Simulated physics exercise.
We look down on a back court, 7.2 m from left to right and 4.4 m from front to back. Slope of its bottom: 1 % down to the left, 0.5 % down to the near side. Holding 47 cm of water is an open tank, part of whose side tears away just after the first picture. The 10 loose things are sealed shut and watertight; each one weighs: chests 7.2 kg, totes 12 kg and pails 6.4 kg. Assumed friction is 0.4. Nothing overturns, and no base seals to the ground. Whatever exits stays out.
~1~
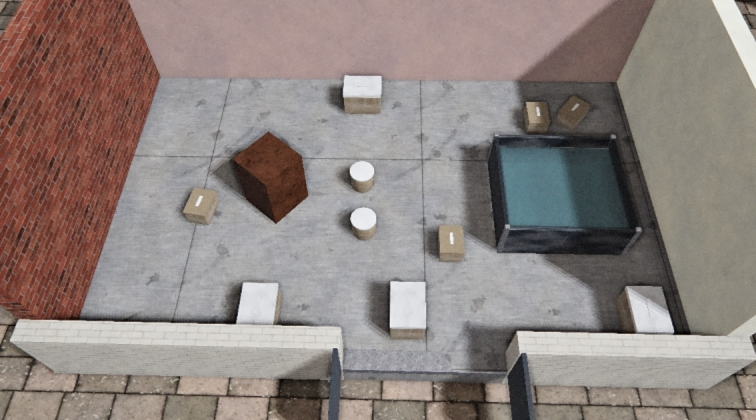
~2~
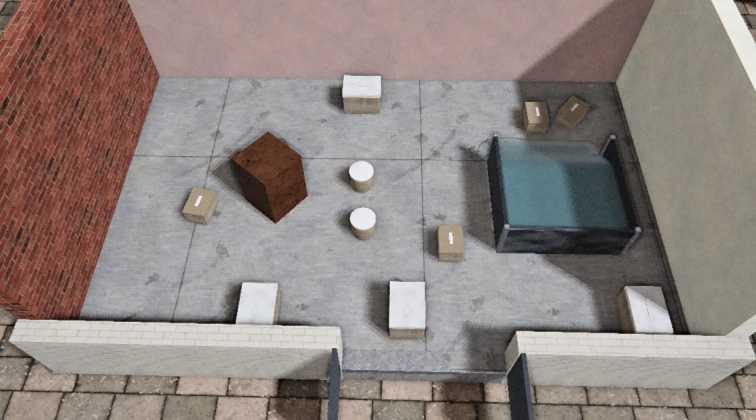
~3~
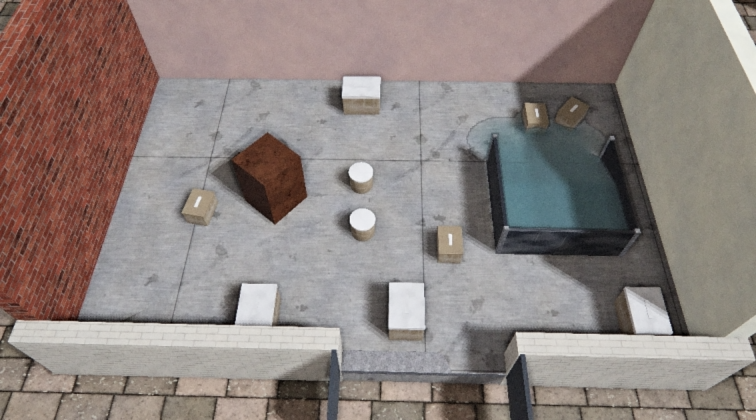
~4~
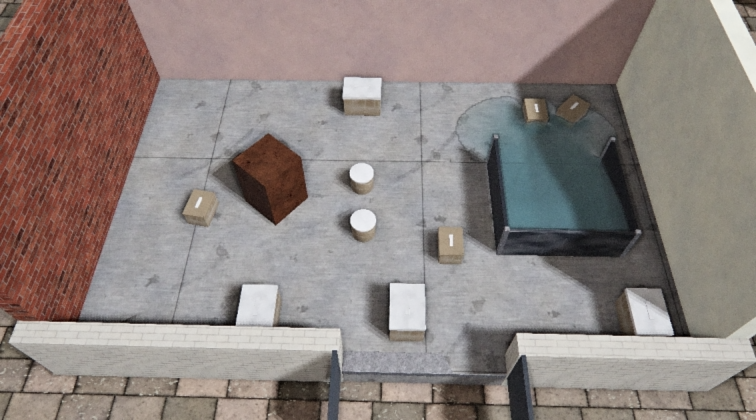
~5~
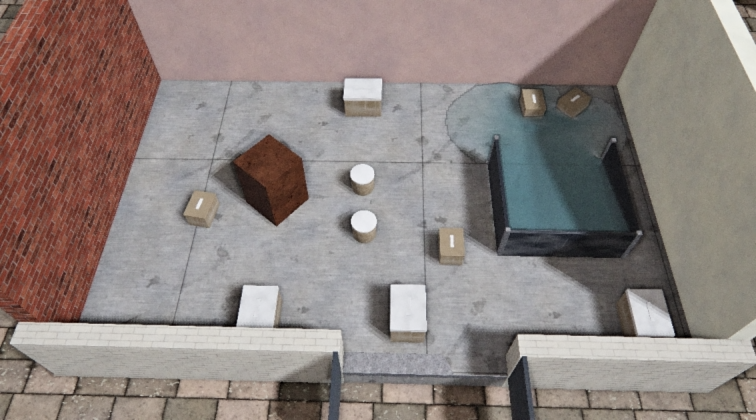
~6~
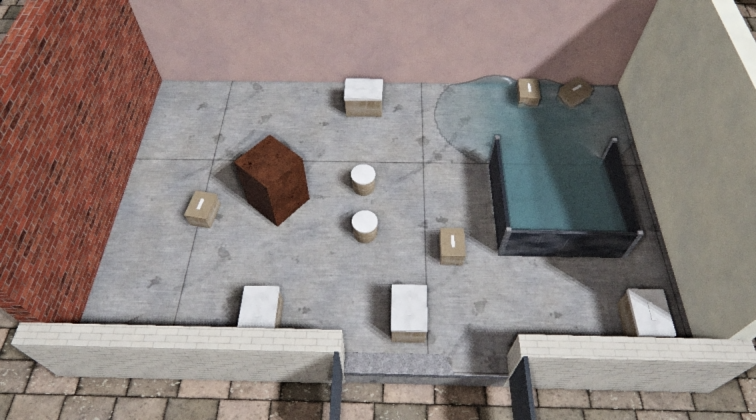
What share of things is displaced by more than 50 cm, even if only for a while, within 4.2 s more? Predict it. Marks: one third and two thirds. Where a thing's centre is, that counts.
It ends in the middle band.
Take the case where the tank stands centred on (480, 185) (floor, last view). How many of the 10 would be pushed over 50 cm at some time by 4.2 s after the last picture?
3.
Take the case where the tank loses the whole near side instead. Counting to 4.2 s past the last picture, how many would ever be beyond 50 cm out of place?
The answer then is 3.
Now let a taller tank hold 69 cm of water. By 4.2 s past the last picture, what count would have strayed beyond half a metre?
Result: 5.
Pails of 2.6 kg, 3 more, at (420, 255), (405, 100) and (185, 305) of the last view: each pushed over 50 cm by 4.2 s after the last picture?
In order: Within it, beyond it, within it.
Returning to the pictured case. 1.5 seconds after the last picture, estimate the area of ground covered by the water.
Some 9.5 m2.
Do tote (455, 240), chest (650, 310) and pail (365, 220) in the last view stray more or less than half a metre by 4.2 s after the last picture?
In order: Not as far, farther and not as far.
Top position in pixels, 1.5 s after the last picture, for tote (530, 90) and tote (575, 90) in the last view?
Estimated pixels: (477, 92) and (623, 111).
Then, 0.4 s after the last picture 2 of 10 are over 50 cm from their spots; 1 afloat.
Then, 1.5 s after the last picture 3 of 10 are over 50 cm from their spots; 2 afloat.
Then, 2.8 s after the last picture 3 of 10 are over 50 cm from their spots; 0 afloat.
Then, 4.2 s after the last picture 4 of 10 are over 50 cm from their spots, and 4 have been at some point; 2 afloat.
